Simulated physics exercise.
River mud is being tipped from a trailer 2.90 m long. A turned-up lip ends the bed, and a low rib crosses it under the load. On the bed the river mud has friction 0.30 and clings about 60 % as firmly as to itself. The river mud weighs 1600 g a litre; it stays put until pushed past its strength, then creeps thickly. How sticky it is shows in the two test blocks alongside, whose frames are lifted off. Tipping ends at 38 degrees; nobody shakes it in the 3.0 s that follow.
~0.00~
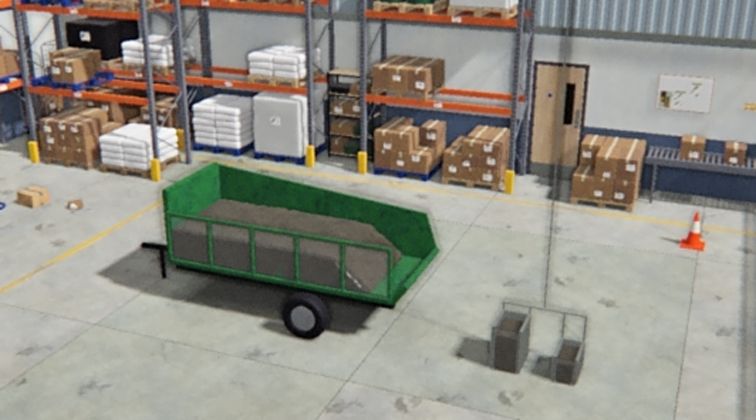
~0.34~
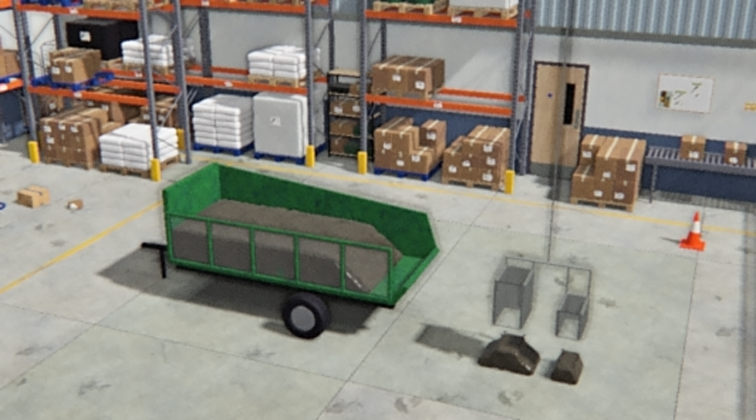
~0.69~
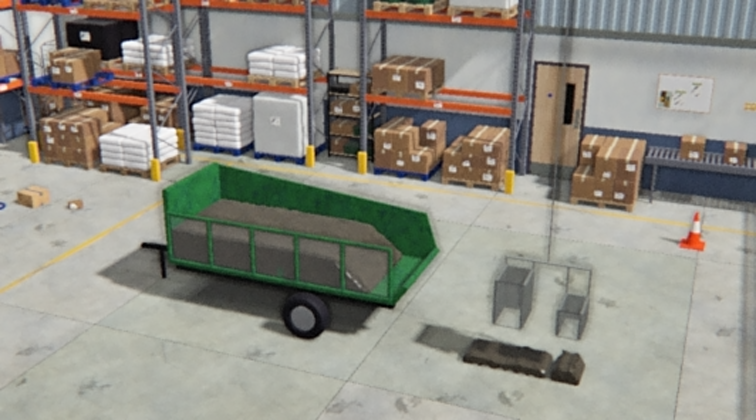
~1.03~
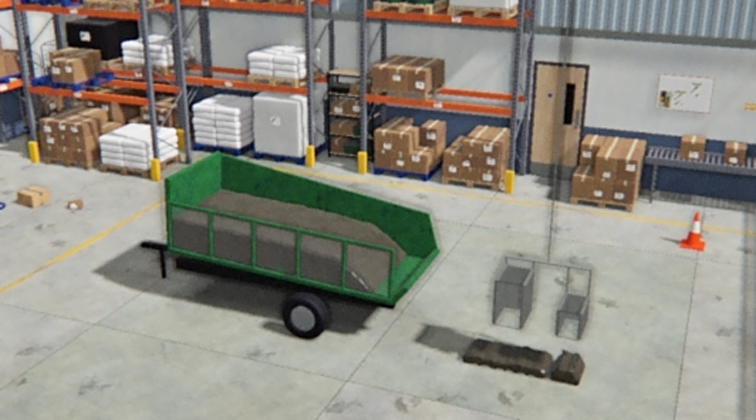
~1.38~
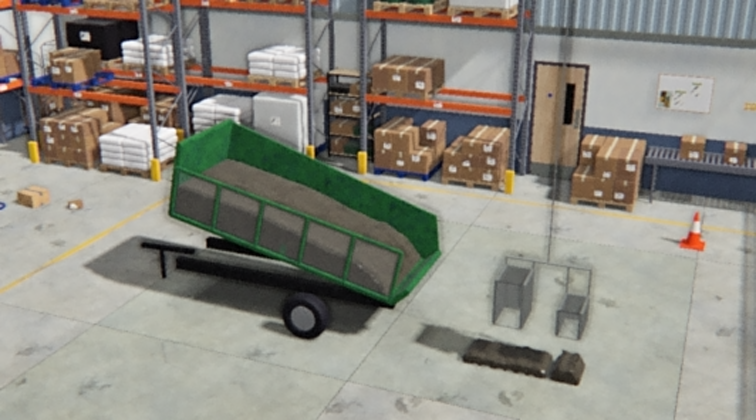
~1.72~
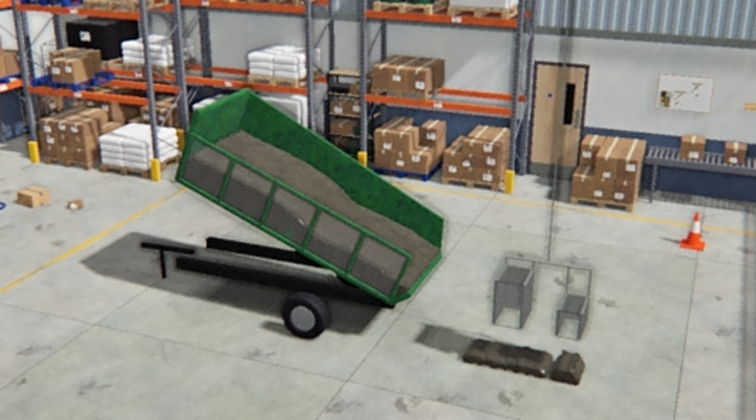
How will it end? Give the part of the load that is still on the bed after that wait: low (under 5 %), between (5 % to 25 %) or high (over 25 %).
It comes out between: 5 % to 25 %.
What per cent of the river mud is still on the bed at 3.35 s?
About 20 %.
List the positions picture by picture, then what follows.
In the first frame, top of the high end at (167, 192), tilt 0 degrees; leading edge of the river mud at (365, 290); blocks stand 44 cm, 25 cm (left to right).
In the second frame, top of the high end at (167, 192), tilt 0 degrees; leading edge of the river mud at (365, 290); blocks stand 26 cm, 19 cm (left to right).
In the third frame, top of the high end at (167, 192), tilt 0 degrees; leading edge of the river mud at (365, 290); blocks stand 14 cm, 18 cm (left to right).
In the fourth frame, top of the high end at (170, 182), tilt 3 degrees; leading edge of the river mud at (370, 290); blocks stand 14 cm, 18 cm (left to right).
In the fifth frame, top of the high end at (181, 147), tilt 12 degrees; leading edge of the river mud at (386, 293); blocks stand 14 cm, 18 cm (left to right).
In the sixth frame, top of the high end at (199, 114), tilt 22 degrees; leading edge of the river mud at (407, 289); blocks stand 14 cm, 18 cm (left to right).
After 2.21 s, the tilt is 35 degrees and 92 % is on the bed.
After 2.78 s, the tilt is 38 degrees and 60 % is on the bed.
After 3.35 s, the tilt is 38 degrees and 20 % is on the bed.
After 3.92 s, the tilt is 38 degrees and 13 % is on the bed.
After 5.40 s, at the end, the tilt is 38 degrees and 13 % is on the bed.
